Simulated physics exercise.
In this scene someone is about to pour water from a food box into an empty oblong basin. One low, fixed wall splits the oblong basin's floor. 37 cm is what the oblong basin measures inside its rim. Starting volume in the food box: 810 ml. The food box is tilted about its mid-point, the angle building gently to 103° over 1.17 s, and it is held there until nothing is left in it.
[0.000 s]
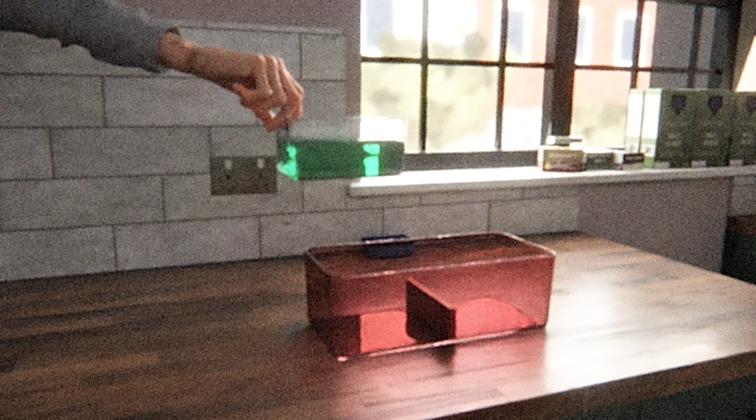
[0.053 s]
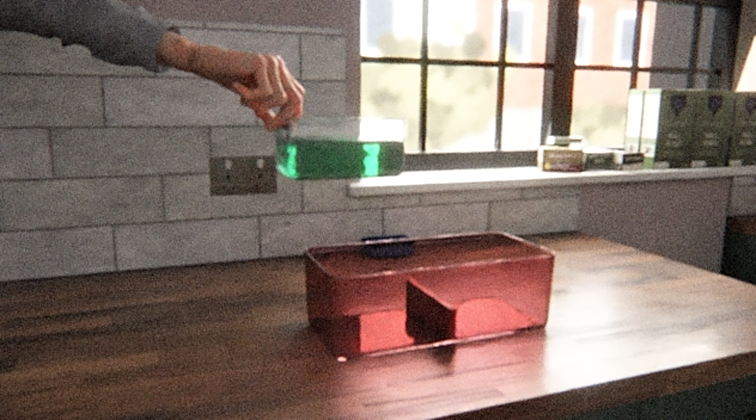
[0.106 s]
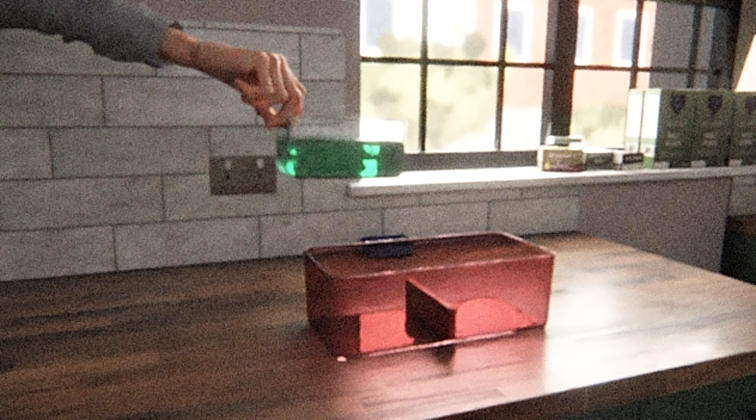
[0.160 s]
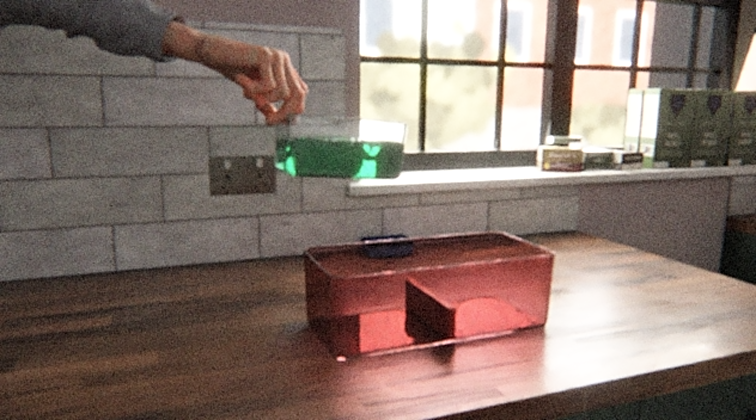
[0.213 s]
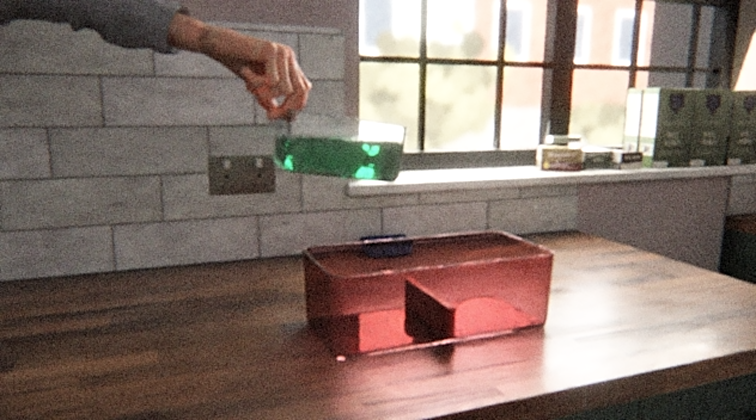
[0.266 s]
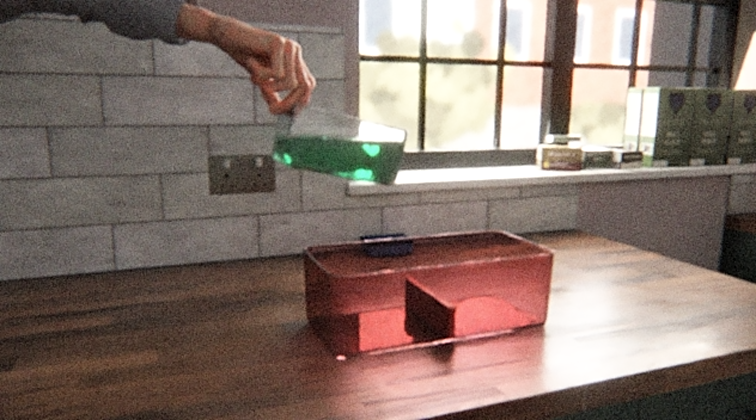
The clip shows a hand holding a clear food box of green liquid above a translucent red basin with a low inner wall on a wooden worktop; the box starts level, then gradually tilts, its right side dipping slightly.
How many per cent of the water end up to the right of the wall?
About 55 per cent.
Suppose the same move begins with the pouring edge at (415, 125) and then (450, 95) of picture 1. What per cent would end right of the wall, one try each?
Respectively 70 and 95 %.
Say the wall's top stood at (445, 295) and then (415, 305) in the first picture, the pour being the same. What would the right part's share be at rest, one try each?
Some 25 in a hundred, then some 65 in a hundred.
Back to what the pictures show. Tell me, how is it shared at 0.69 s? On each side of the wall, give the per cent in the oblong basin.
I'd say about 3 left and about 7 right.
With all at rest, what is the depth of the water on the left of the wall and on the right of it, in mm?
On the left it stands about 12 mm, on the right about 16 mm.
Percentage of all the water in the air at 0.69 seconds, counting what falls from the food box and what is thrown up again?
It comes to about 38 percent.
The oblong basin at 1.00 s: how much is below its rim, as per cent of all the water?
I reckon close to 76 per cent.
By 0.69 s the tilt is 65° and 53 per cent is still to pour, 3 is left of the wall and 7 right of it.
By 1.00 s the tilt is 97° and 12 per cent is still to pour, 23 is left of the wall and 54 right of it.
By 1.32 s the tilt is 103° and 1 per cent is still to pour, 42 is left of the wall and 54 right of it.
By 1.67 s the tilt is 103° and 0 per cent is still to pour, 44 is left of the wall and 55 right of it.
At rest 44 per cent lies left of the wall, 55 right of it and 1 outside.
